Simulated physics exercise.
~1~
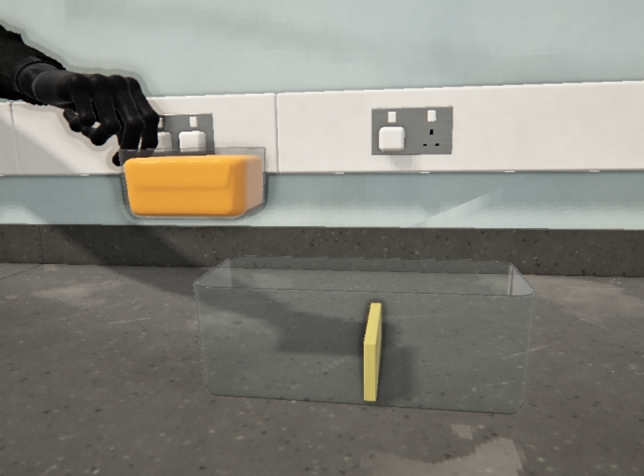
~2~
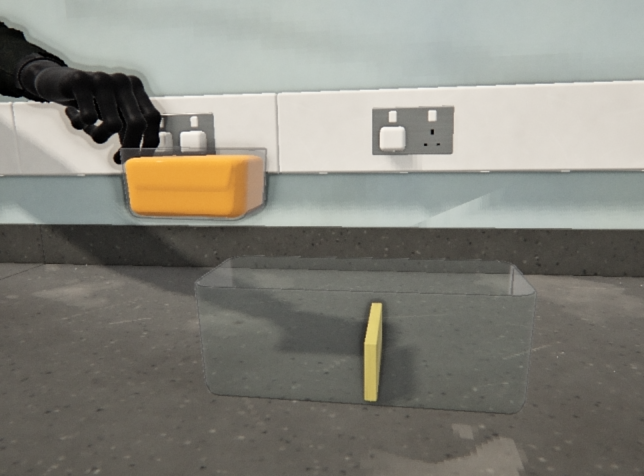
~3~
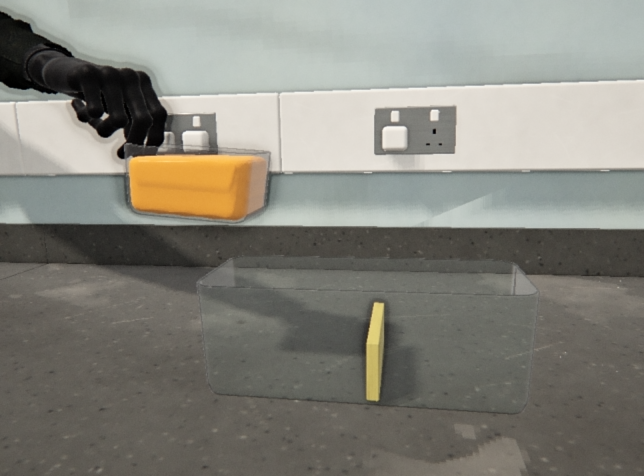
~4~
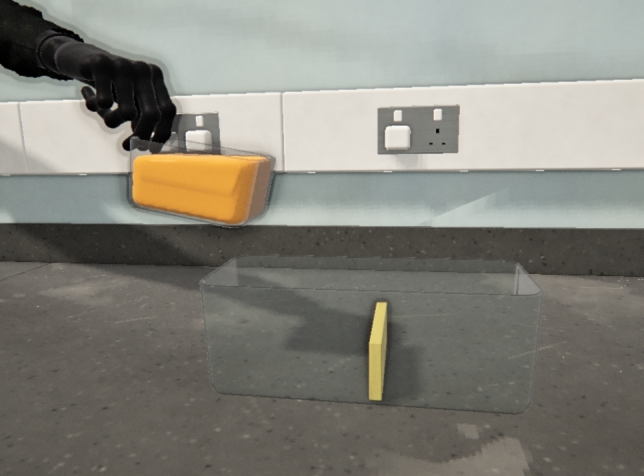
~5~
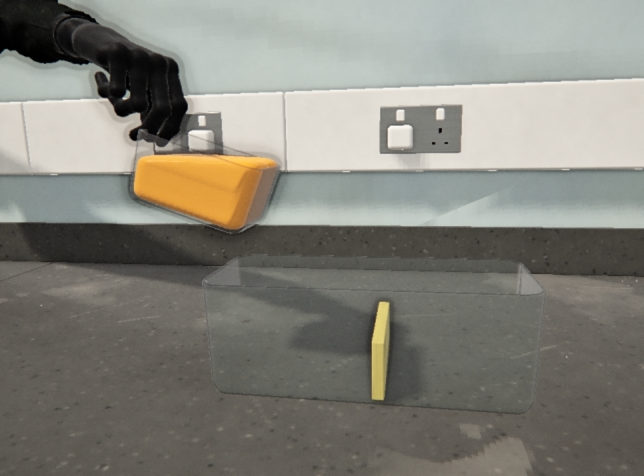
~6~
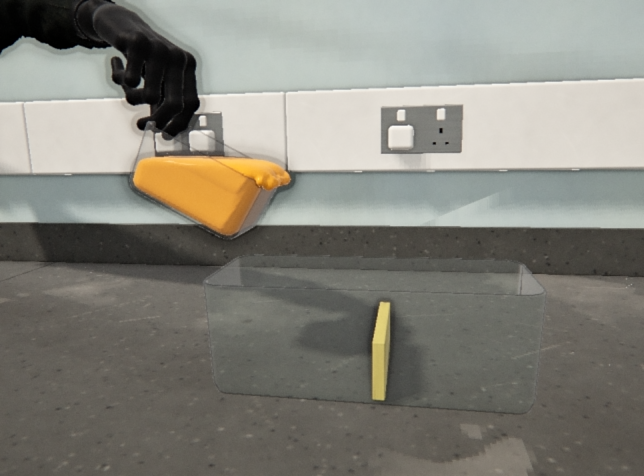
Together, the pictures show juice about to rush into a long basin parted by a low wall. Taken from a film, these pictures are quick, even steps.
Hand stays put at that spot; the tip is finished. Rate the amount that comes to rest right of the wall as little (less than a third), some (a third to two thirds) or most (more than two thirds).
Little.
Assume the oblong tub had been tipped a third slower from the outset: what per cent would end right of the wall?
Roughly 0 per cent ends up there.
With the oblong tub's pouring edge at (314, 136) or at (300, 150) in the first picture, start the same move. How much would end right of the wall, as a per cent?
Estimate, in order: 50 and 20 per cent.
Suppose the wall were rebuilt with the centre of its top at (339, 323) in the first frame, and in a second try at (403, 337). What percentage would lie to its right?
Roughly 5 % and then 5 %.
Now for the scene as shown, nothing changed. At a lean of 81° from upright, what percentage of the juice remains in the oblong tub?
Looks like roughly 30 percent is still held.
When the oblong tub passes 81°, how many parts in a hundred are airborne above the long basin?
Roughly 30 percent.
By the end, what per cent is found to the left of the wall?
Roughly 95 in a hundred.
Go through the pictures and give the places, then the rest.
The first picture shows tilt 0°; pouring edge (255, 150); surface from (144, 160) to (255, 159); the long basin's rim runs from (214, 271) to (522, 279); the wall's top is at (373, 323).
The second picture shows tilt 1°; pouring edge (257, 151); surface from (146, 160) to (256, 159).
The third picture shows tilt 5°; pouring edge (261, 155); surface from (149, 158) to (260, 160).
The fourth picture shows tilt 11°; pouring edge (266, 161); surface from (154, 158) to (266, 160).
The fifth picture shows tilt 18°; pouring edge (271, 170); surface from (156, 159) to (271, 164); 1 per cent is over the edge.
The sixth picture shows tilt 28°; pouring edge (272, 181); surface from (158, 160) to (273, 176); 6 per cent is over the edge.
A moment on, the oblong tub is tipped on its side and 28 per cent is still to pour, 42 is left of the wall and 0 right of it.
Next, the oblong tub is tipped on its side and 8 per cent is still to pour, 85 is left of the wall and 2 right of it.
Then the oblong tub is tipped on its side and 2 per cent is still to pour, 93 is left of the wall and 3 right of it.
Later the oblong tub is tipped on its side and 0 per cent is still to pour, 96 is left of the wall and 3 right of it.
At rest 95 per cent lies left of the wall, 3 right of it and 1 outside.
